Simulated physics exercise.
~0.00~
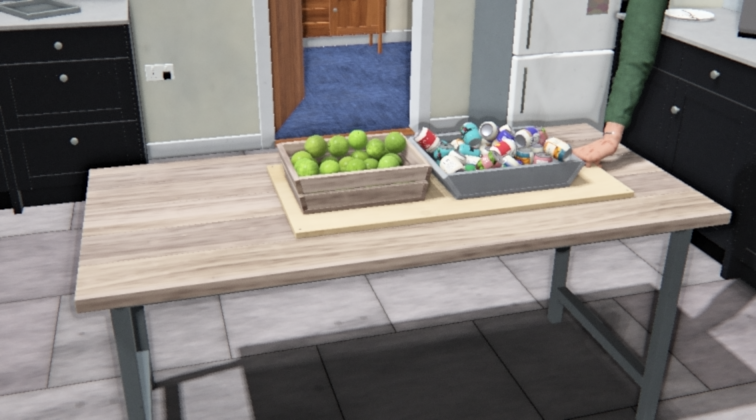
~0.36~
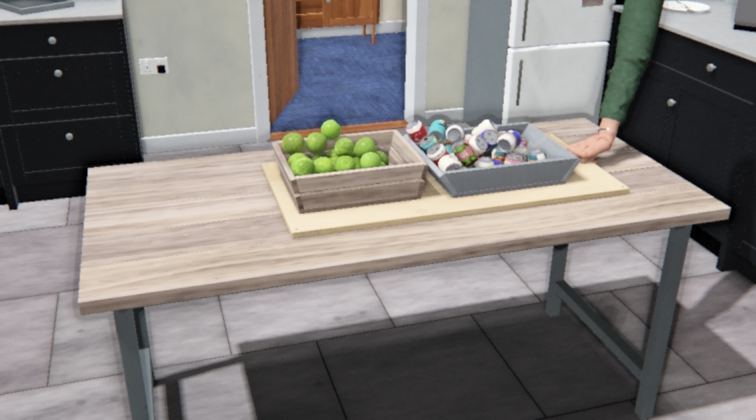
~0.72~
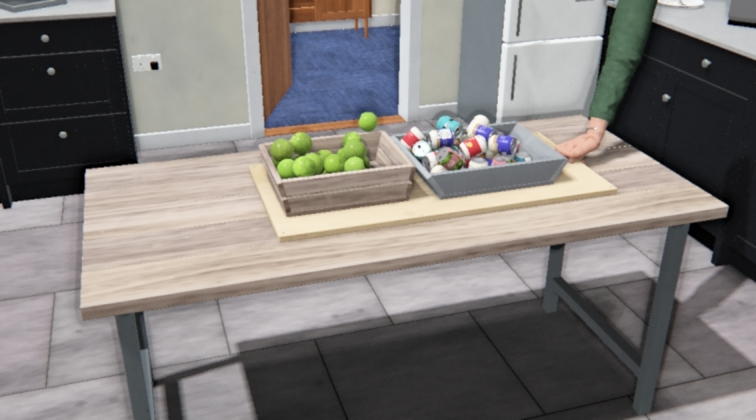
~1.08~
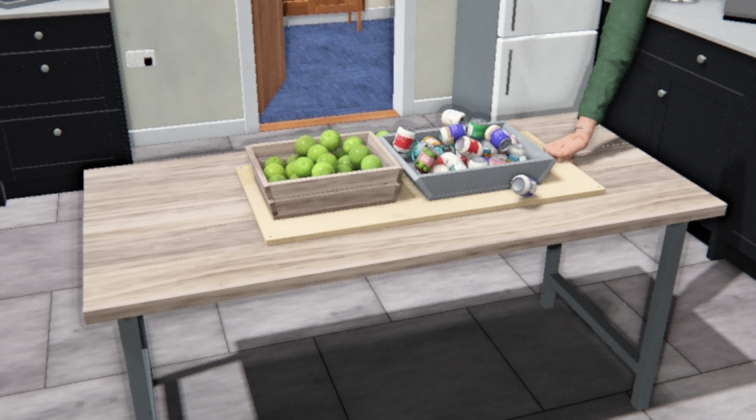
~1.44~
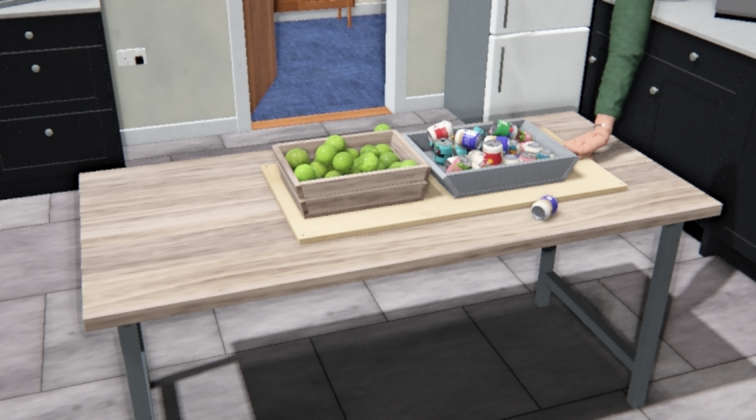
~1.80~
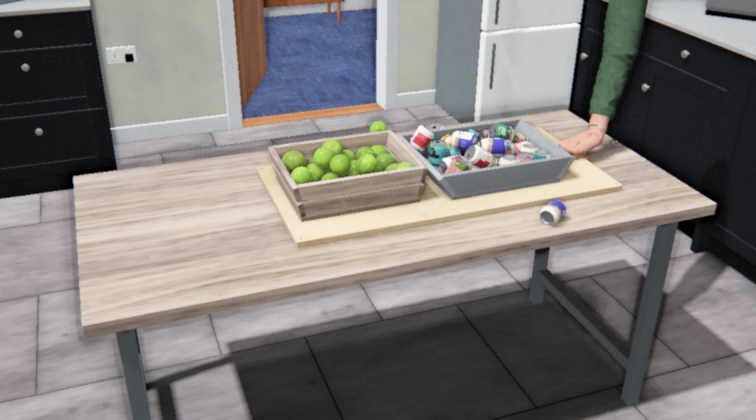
A hand slides the board left and right, and a can tumbles onto the table.
